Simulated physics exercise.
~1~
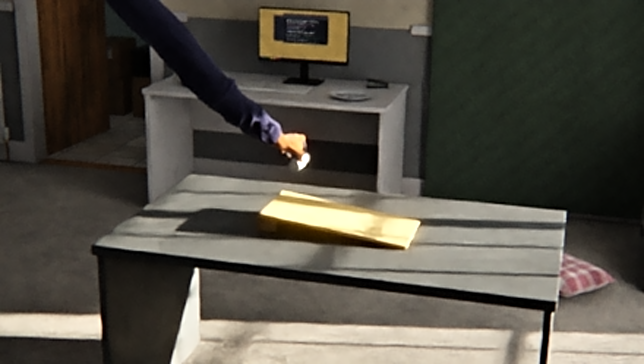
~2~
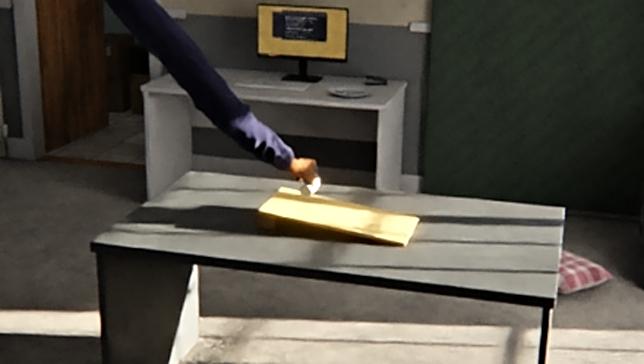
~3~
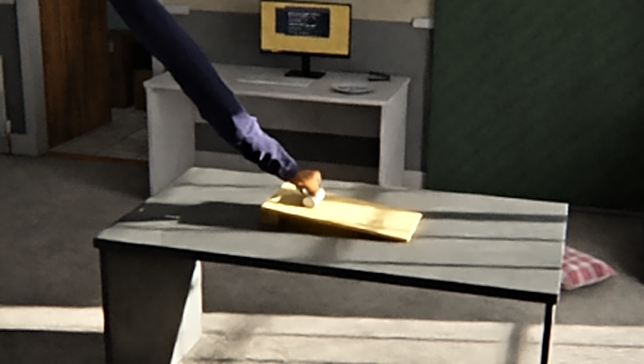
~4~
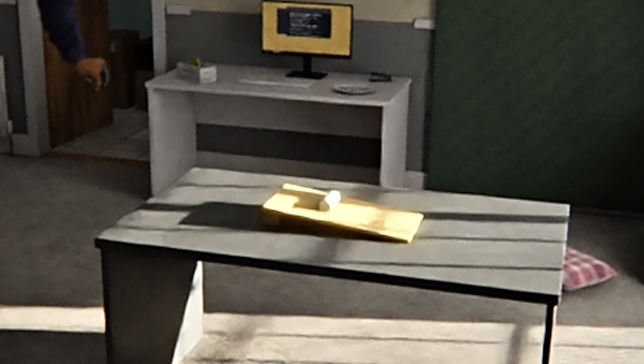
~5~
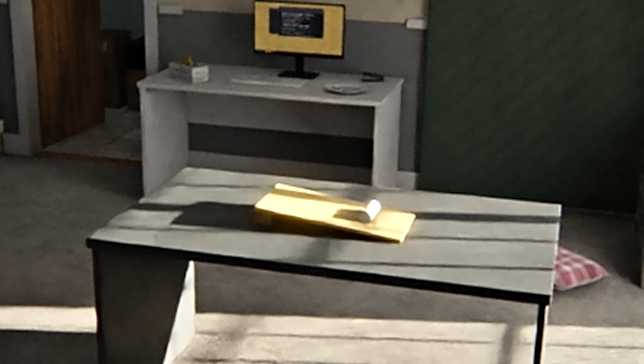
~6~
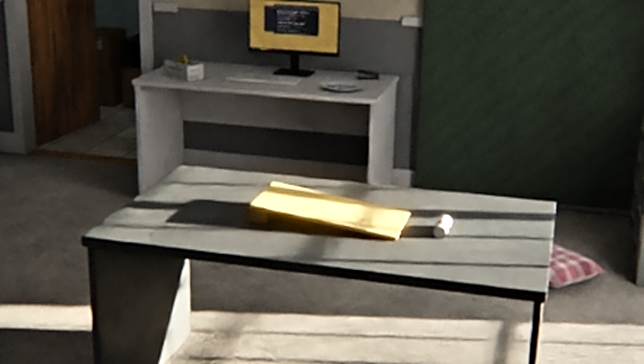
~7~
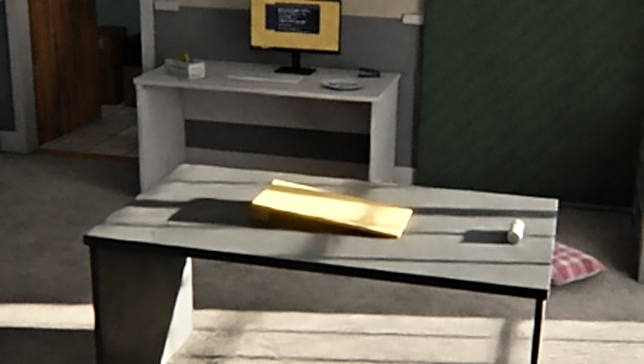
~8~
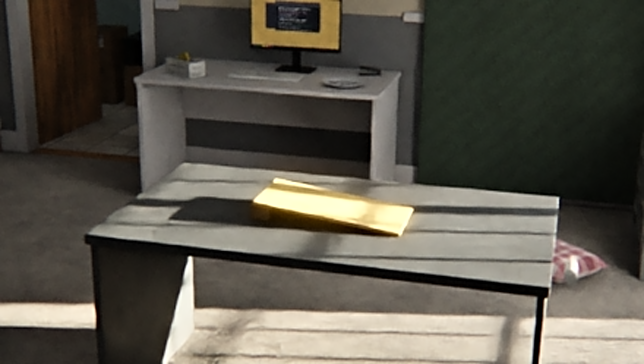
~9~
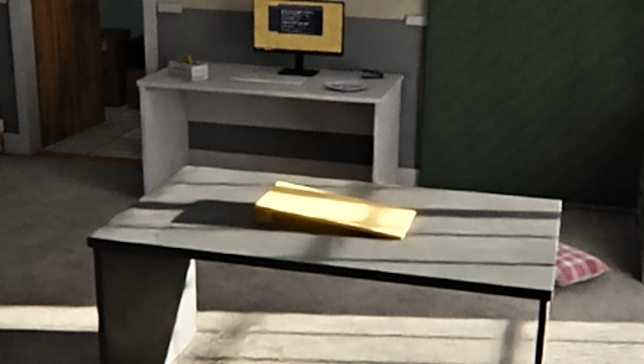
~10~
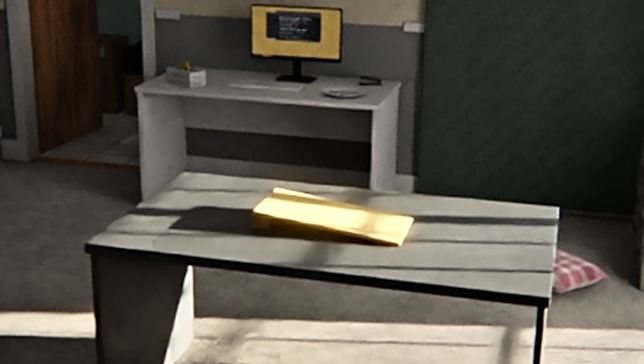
The footage shows a hand placing a small white cylindrical shaker on its side on a sloping yellow board on a table, then withdrawing. The shaker travels down the slope to the right, crosses the tabletop and drops out of view past the edge, leaving the board in place.
